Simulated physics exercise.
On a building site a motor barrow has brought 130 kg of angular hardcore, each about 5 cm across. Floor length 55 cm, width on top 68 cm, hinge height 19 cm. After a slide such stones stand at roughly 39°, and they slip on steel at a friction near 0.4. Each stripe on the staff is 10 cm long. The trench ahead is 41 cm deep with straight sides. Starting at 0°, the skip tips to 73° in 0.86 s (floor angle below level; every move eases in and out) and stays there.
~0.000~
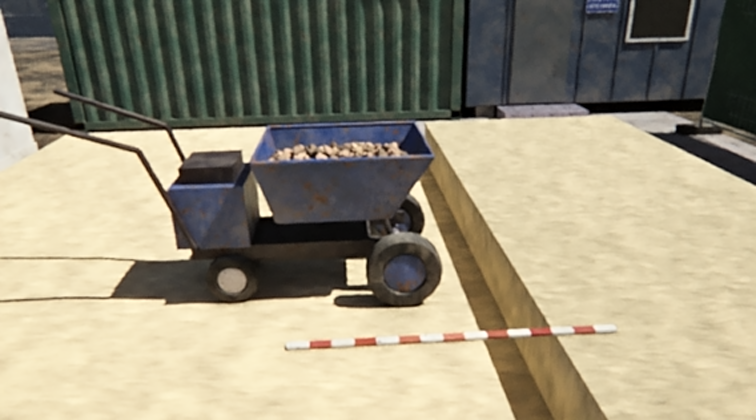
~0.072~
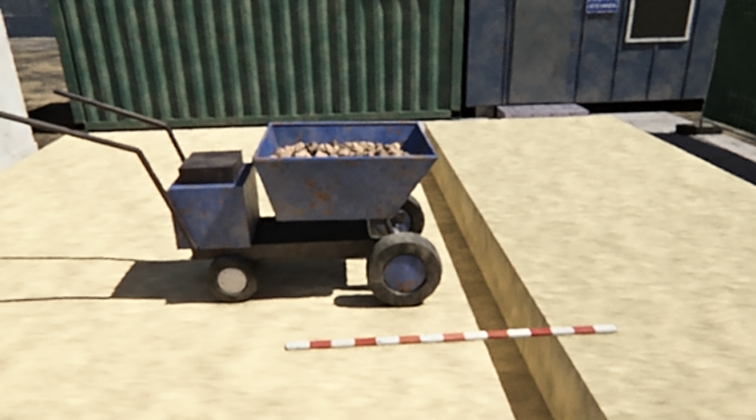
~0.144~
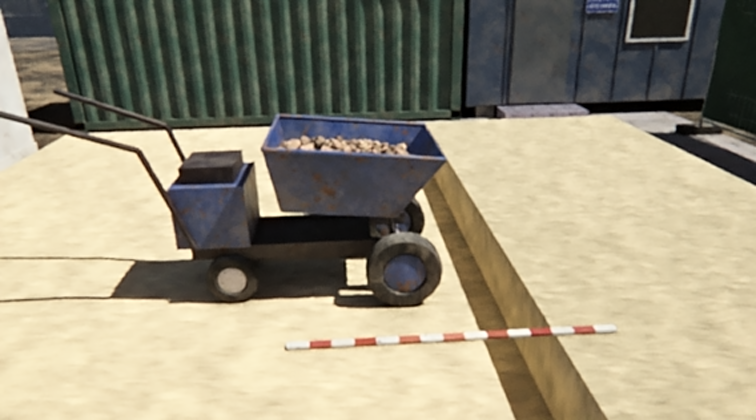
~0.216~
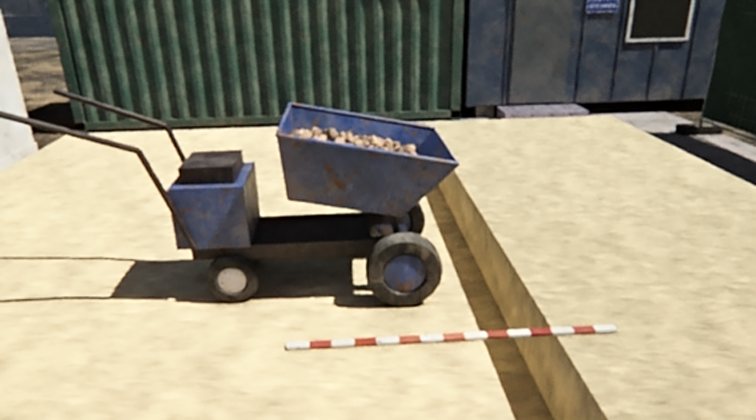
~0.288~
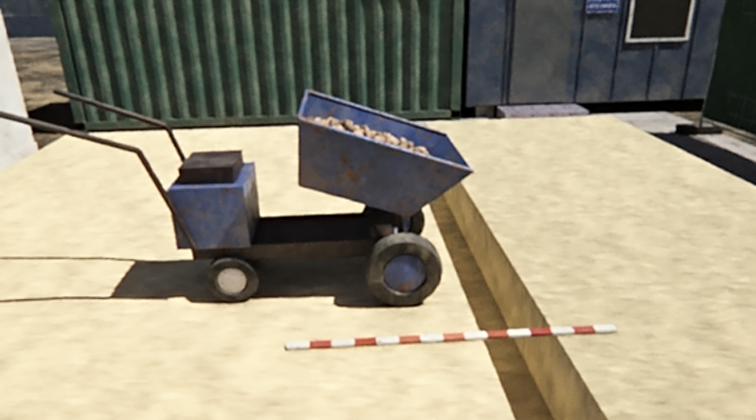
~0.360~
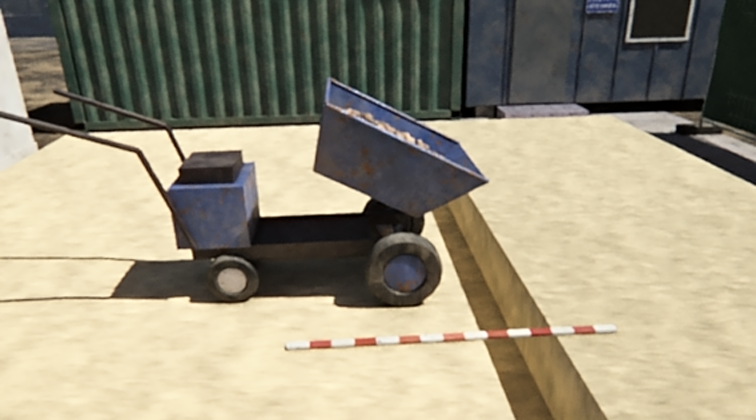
Blue skip of stones on a motor barrow tilting steadily down to the right beside a trench, its rear end rising.
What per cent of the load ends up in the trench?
Some 24 per cent of it.
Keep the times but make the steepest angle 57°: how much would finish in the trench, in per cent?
In that case some 5 per cent.
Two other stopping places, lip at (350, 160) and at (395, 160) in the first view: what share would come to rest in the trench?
First some 70, then 50 per cent.
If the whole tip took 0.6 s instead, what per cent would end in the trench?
In that case some 15 per cent.
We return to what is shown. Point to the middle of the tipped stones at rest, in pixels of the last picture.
Around (541, 264).
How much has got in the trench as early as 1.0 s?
About 0 per cent by then.
After 0.6 s the floor is at 61°; 100 % in the skip; the foremost stones are at (506, 209).
After 1.0 s the floor is at 73°; 77 % in the skip, 1 % in the trench, 23 % past the trench; the foremost stones are at (582, 269).
After 1.3 s the floor is at 73°; 46 % in the skip, 3 % in the trench, 51 % past the trench; the foremost stones are at (678, 269).
After 3.3 s the floor is at 73°; 26 % in the skip, 24 % in the trench, 51 % past the trench; the foremost stones are at (709, 263).
